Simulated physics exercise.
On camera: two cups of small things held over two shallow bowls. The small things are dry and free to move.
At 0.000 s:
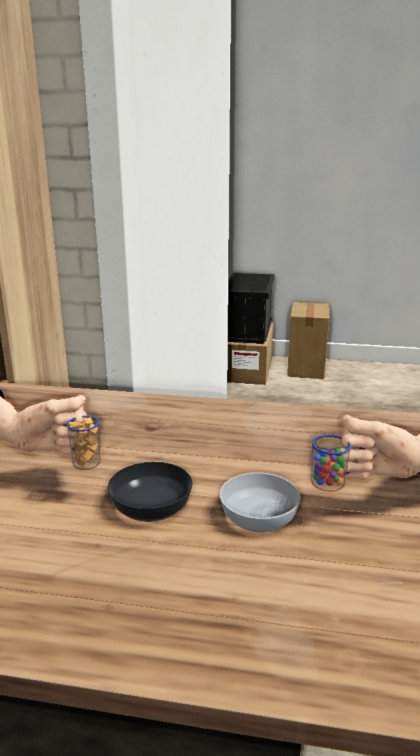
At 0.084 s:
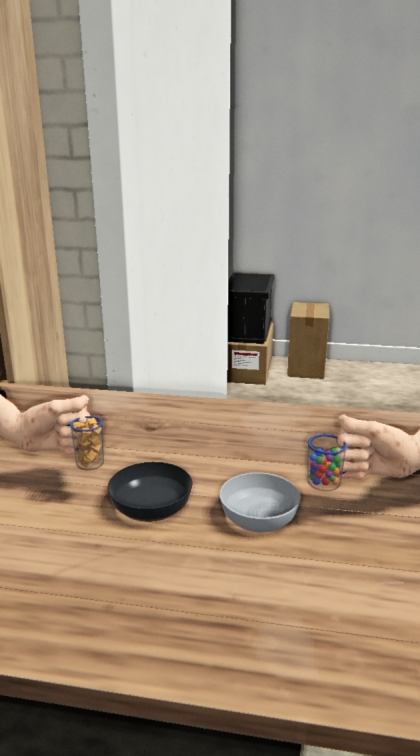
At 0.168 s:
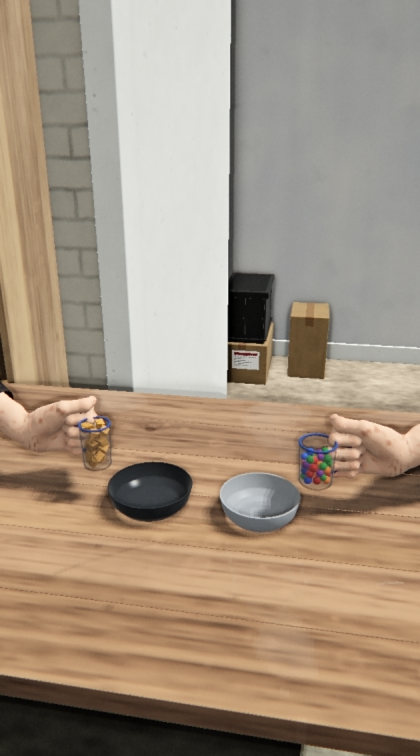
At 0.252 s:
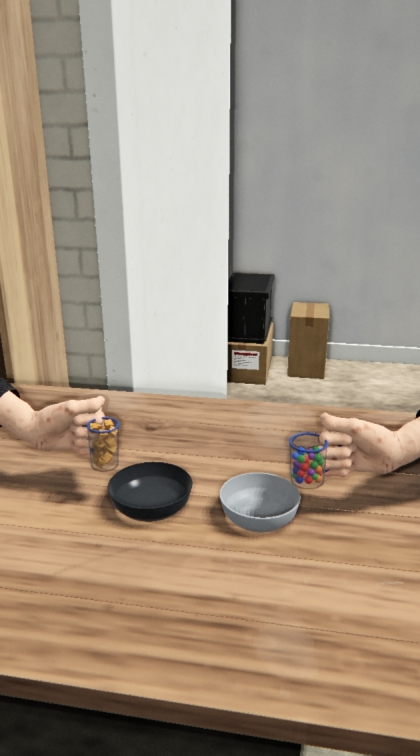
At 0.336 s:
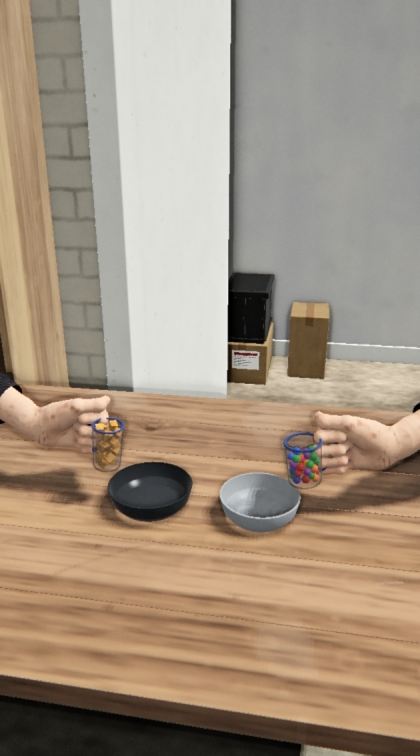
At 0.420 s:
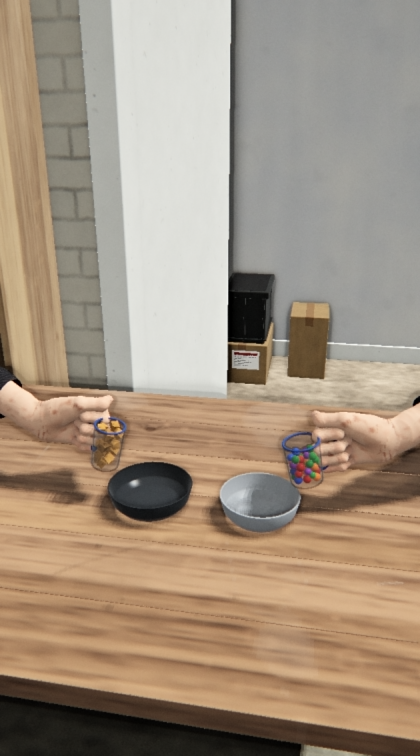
At a wooden table, two hands moved a cup of croutons and a cup of colourful beads slowly inward beside a black bowl and a grey bowl, then tilted both cups slightly.
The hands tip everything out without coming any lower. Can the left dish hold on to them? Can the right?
The left dish catches the lot and the right dish catches the lot.
After 1.19 s, left, the whole lot still in the cup; right, the whole lot still in the cup.
After 1.86 s, left, the bulk still in the cup, a little in the dish; right, the bulk still in the cup, near a quarter in the dish, a little in the air.
After 2.43 s, left, the whole lot in the dish; right, the whole lot in the dish.
In the end (3.3 s), left, the whole lot in the dish, none at all outside the dish; right, the whole lot in the dish, none at all outside the dish.
